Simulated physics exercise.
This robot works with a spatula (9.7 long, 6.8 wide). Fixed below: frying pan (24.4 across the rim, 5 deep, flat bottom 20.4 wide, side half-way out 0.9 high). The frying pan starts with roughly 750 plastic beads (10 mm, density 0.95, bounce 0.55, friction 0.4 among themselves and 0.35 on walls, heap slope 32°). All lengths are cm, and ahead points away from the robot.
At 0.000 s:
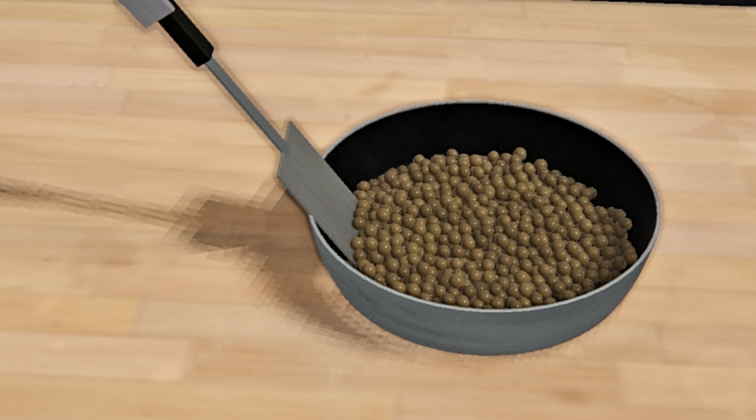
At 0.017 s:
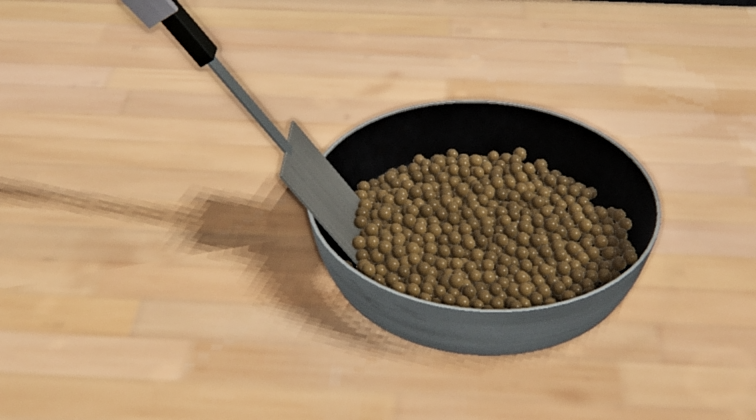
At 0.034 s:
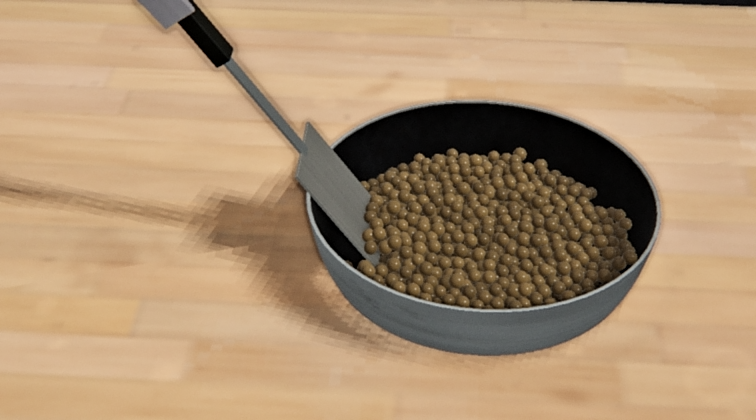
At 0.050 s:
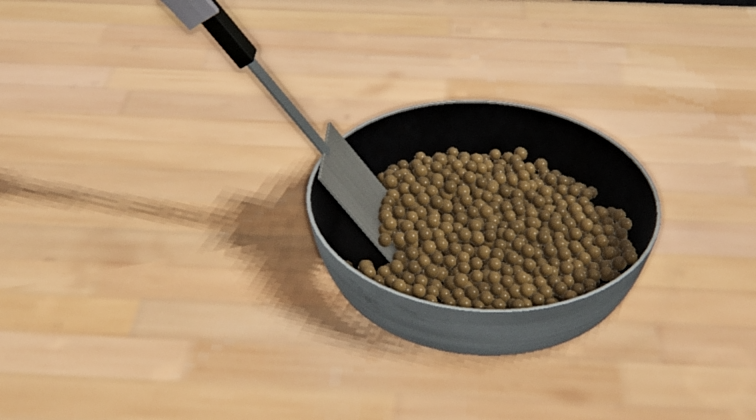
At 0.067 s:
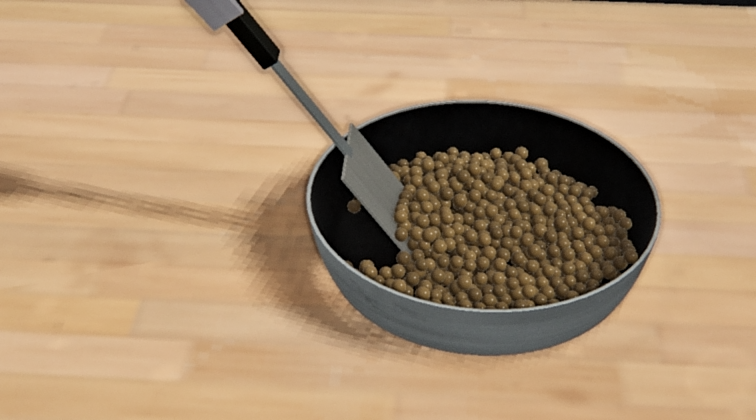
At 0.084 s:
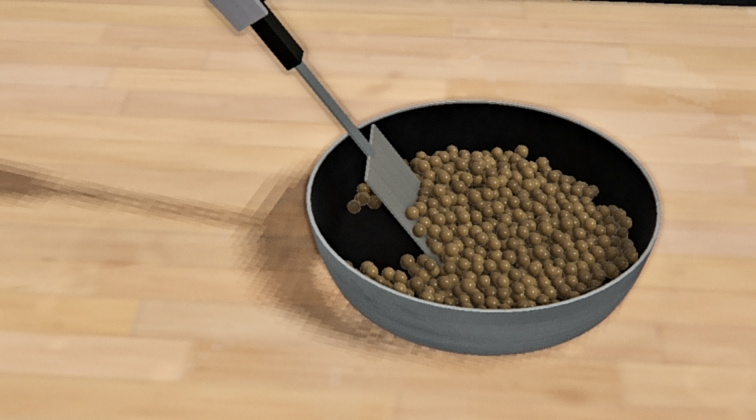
Spatula pushing through small brown beads from left to right in a dark frying pan, baring its base behind the blade.
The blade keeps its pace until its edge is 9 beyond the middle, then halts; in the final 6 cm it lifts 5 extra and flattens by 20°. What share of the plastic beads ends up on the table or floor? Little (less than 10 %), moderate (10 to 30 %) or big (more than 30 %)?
On the table or floor the share is moderate, 10 to 30 %.
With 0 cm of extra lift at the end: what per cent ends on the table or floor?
About 5 per cent.
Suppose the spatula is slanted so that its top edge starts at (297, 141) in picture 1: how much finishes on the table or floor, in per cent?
Some 10 per cent.
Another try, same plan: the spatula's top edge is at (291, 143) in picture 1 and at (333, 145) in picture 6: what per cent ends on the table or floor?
Some 5 per cent.
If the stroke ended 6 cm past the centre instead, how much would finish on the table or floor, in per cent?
Then about 10 per cent.
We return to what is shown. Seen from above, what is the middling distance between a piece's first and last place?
Roughly 2 cm.
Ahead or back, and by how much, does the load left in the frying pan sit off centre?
About 3.0 cm ahead.
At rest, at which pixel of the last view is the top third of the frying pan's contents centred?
Near (575, 232).
After 0.12 s, sloping 55°, highest piece 7 above the table; 746 in the frying pan.
After 0.17 s, sloping 48°, highest piece 7 above the table; 746 in the frying pan.
After 0.39 s, sloping 35°, highest piece 4 above the table; 642 in the frying pan, 103 on the table or floor, 1 on the blade or in flight.
After 1.44 s, sloping 35°, highest piece 4 above the table; 642 in the frying pan, 104 on the table or floor.
At rest, 642 in the frying pan, 104 on the table or floor. That is 14 % on the table or floor.
